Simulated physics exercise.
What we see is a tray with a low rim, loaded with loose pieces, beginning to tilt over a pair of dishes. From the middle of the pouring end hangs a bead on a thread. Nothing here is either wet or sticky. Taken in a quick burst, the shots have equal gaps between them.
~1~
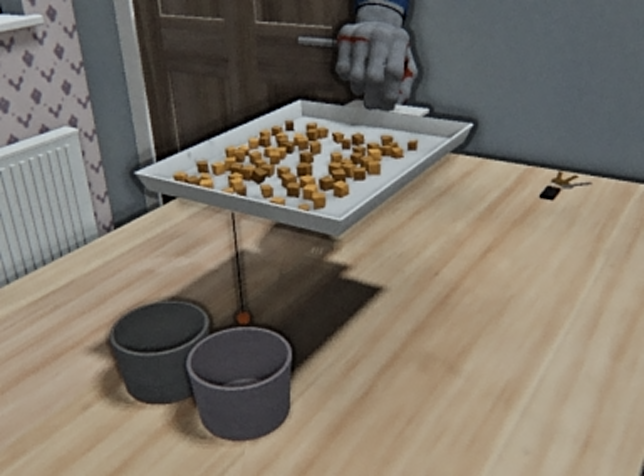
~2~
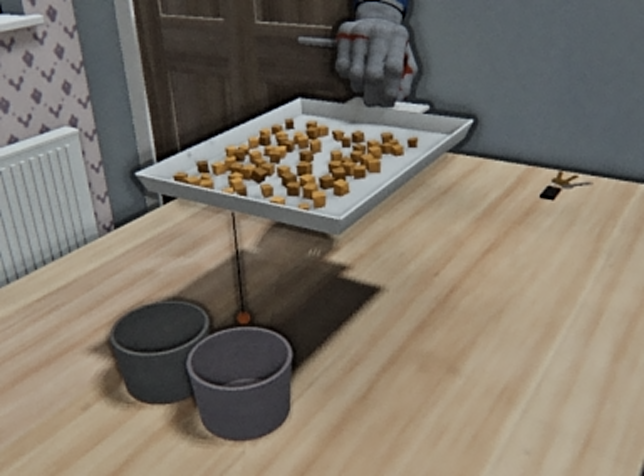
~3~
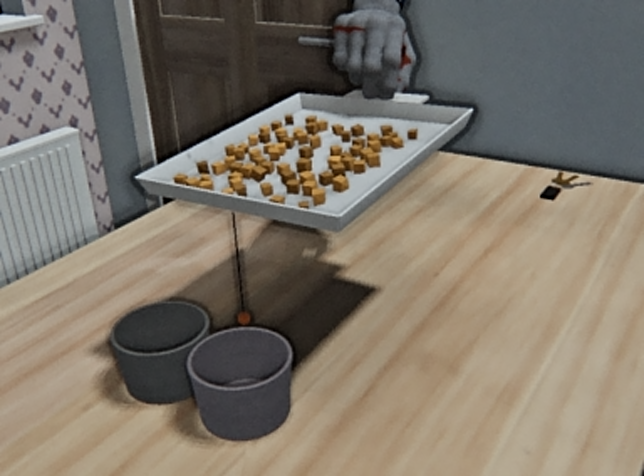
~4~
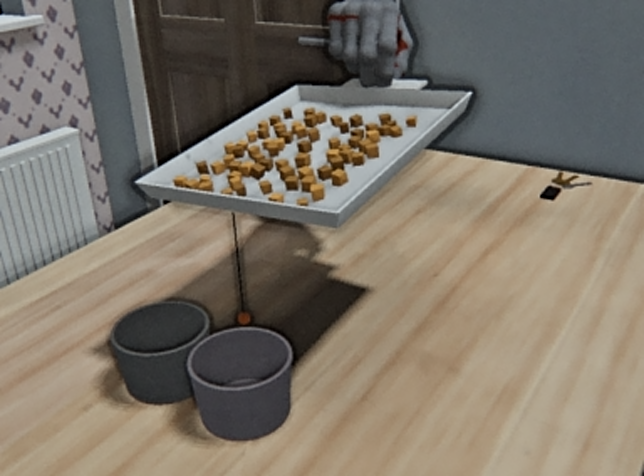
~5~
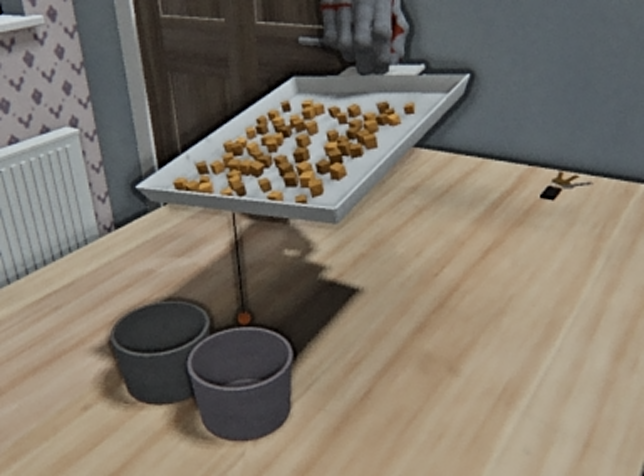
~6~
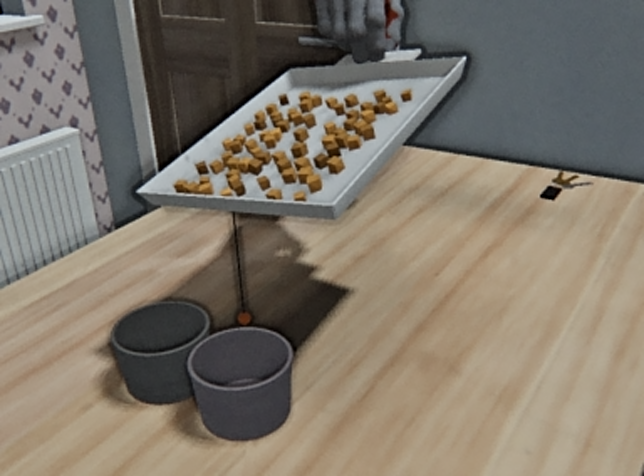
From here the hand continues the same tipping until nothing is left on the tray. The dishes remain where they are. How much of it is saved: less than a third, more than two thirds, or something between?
The share caught will be moderate, a third to two thirds of the load.
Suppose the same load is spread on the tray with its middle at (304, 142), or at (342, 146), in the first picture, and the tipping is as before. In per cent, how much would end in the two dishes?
Shares in turn: 50 % and 50 %.
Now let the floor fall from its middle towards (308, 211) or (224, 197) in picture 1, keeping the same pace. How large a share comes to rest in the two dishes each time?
First case around 20 per cent, second case 80 per cent.
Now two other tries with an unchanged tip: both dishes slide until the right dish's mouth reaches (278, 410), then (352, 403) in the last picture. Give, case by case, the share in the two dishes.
Around 10 and around 0 per cent, in that order.
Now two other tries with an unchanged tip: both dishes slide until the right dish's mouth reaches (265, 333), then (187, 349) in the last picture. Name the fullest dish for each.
For the first try I'd say the dish over on the left, and for the second, the dish over on the right.
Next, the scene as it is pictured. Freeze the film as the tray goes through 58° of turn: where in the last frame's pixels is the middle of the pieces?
Somewhere near pixel (207, 171).
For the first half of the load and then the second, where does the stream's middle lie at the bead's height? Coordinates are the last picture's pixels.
The first part at (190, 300); the rest at (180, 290).
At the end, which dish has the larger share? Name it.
More ends in left.
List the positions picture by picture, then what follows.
The first frame shows corners of the pouring end at (146, 171) and (337, 215), level; middle of the load at (307, 158), croutons; left dish at (129, 372); right dish at (210, 407); bead on its thread at (243, 318).
The second frame shows corners of the pouring end at (146, 172) and (337, 214), level; middle of the load at (307, 157).
The third frame shows corners of the pouring end at (146, 175) and (336, 211), tipped barely, lowest at the left corner; middle of the load at (306, 153).
The fourth frame shows corners of the pouring end at (146, 179) and (335, 207), tipped a little, lowest at the left corner; middle of the load at (305, 147).
The fifth frame shows corners of the pouring end at (146, 184) and (332, 203), tipped a little, lowest at the left corner; middle of the load at (303, 141).
The sixth frame shows corners of the pouring end at (146, 188) and (330, 199), tipped clearly, lowest at the left corner; middle of the load at (301, 135); left dish at (130, 372); right dish at (211, 407).
Soon after the last picture, tray tipped steeply; all on the tray.
A little later, tray tipped right over; nearly all on the tray; a stray few in the left dish; a small part in the air.
Later still, tray tipped past a quarter turn; a small part in the right dish; about half in the left dish; about half outside both.
At rest, tray tipped past a quarter turn; a small part in the right dish; about half in the left dish; about half outside both.
